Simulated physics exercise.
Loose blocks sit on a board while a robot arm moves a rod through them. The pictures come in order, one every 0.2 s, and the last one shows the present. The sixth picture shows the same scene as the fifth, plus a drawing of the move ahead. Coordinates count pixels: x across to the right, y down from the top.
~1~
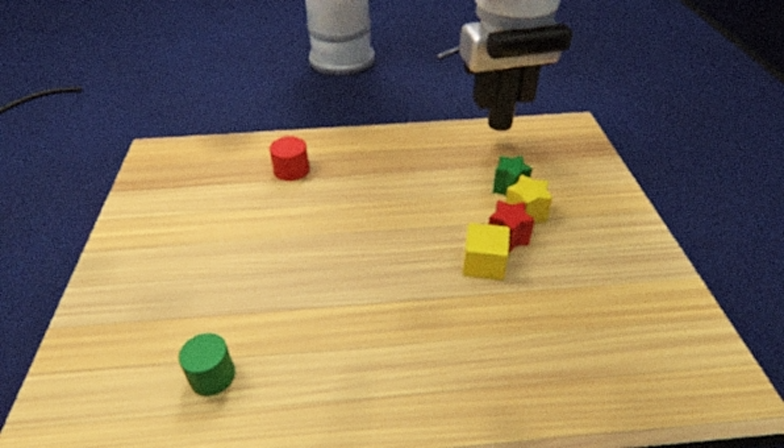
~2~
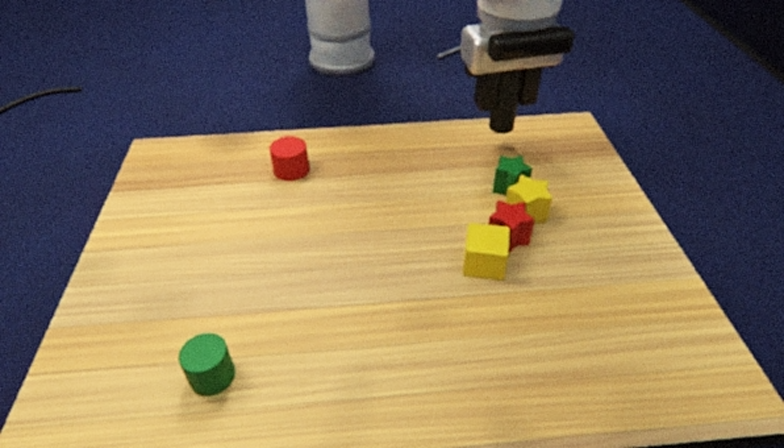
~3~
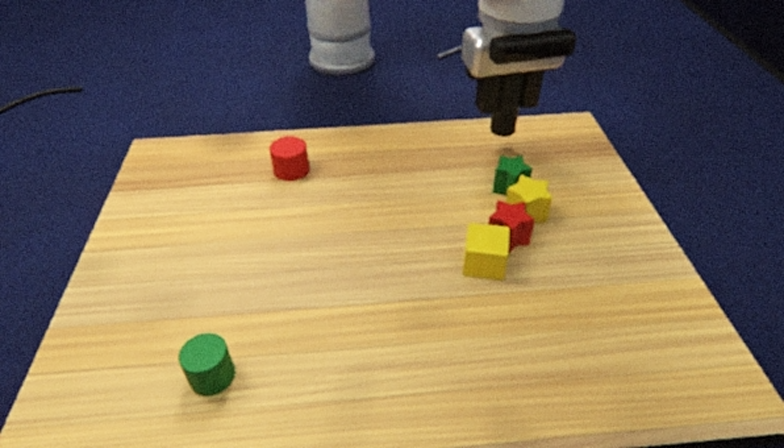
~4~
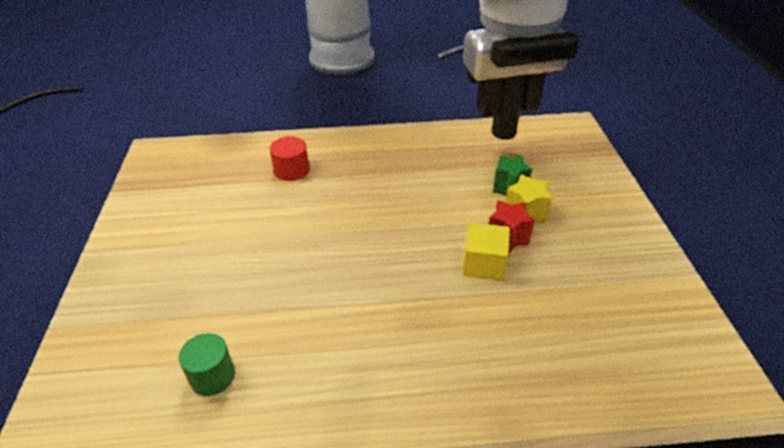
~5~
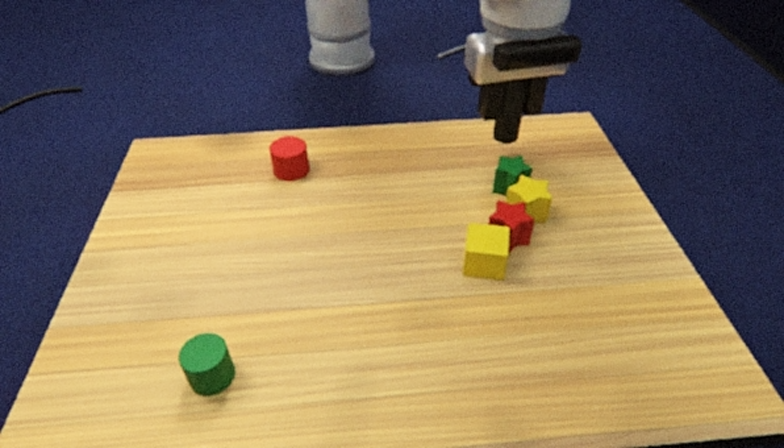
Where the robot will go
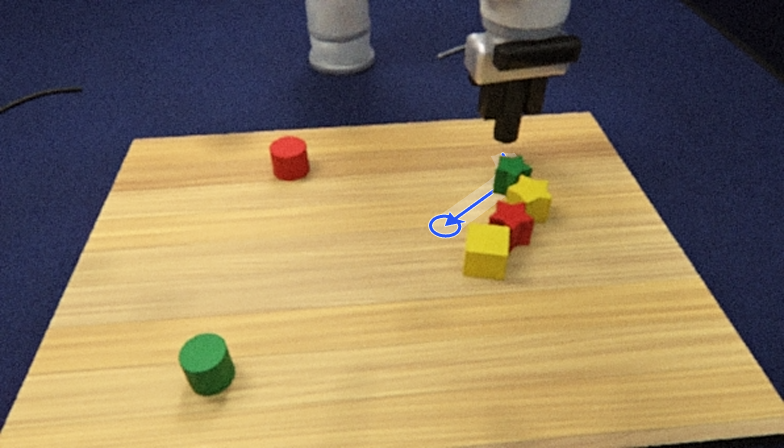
A robot arm holding a dark rod lowered it very slightly behind a cluster of star-shaped blocks and a yellow cube on a wooden board, while all the blocks, including two cylinders, stayed still.
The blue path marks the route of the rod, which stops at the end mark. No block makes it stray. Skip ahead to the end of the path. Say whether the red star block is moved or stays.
Once the path ends, it is somewhere new.
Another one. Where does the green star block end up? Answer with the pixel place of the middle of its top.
At pixel (496, 196).
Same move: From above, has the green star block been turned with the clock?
Answer: No.
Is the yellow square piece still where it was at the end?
Answer: Yes.
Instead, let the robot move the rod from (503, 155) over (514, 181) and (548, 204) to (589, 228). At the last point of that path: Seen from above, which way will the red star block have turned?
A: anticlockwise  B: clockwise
That would be B.
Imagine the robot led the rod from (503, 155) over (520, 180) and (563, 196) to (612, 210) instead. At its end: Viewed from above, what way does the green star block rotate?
Top view: Clockwise.
Drawn move, from (503, 155) over (506, 181) and (477, 203) to (445, 226).
The first path, step by step. One third of the way, rod at (508, 163); green star block at (511, 173); yellow star block at (533, 192).
Two thirds of the way, rod at (479, 185); red star block at (521, 220), turned 25° clockwise; green star block at (498, 194), turned 35° anticlockwise; yellow star block at (535, 199), turned 60° anticlockwise.
At the end, rod at (446, 208); yellow square piece still; red star block at (521, 220), turned 25° clockwise; green star block at (496, 196), turned 55° anticlockwise; yellow star block at (535, 199), turned 60° anticlockwise.
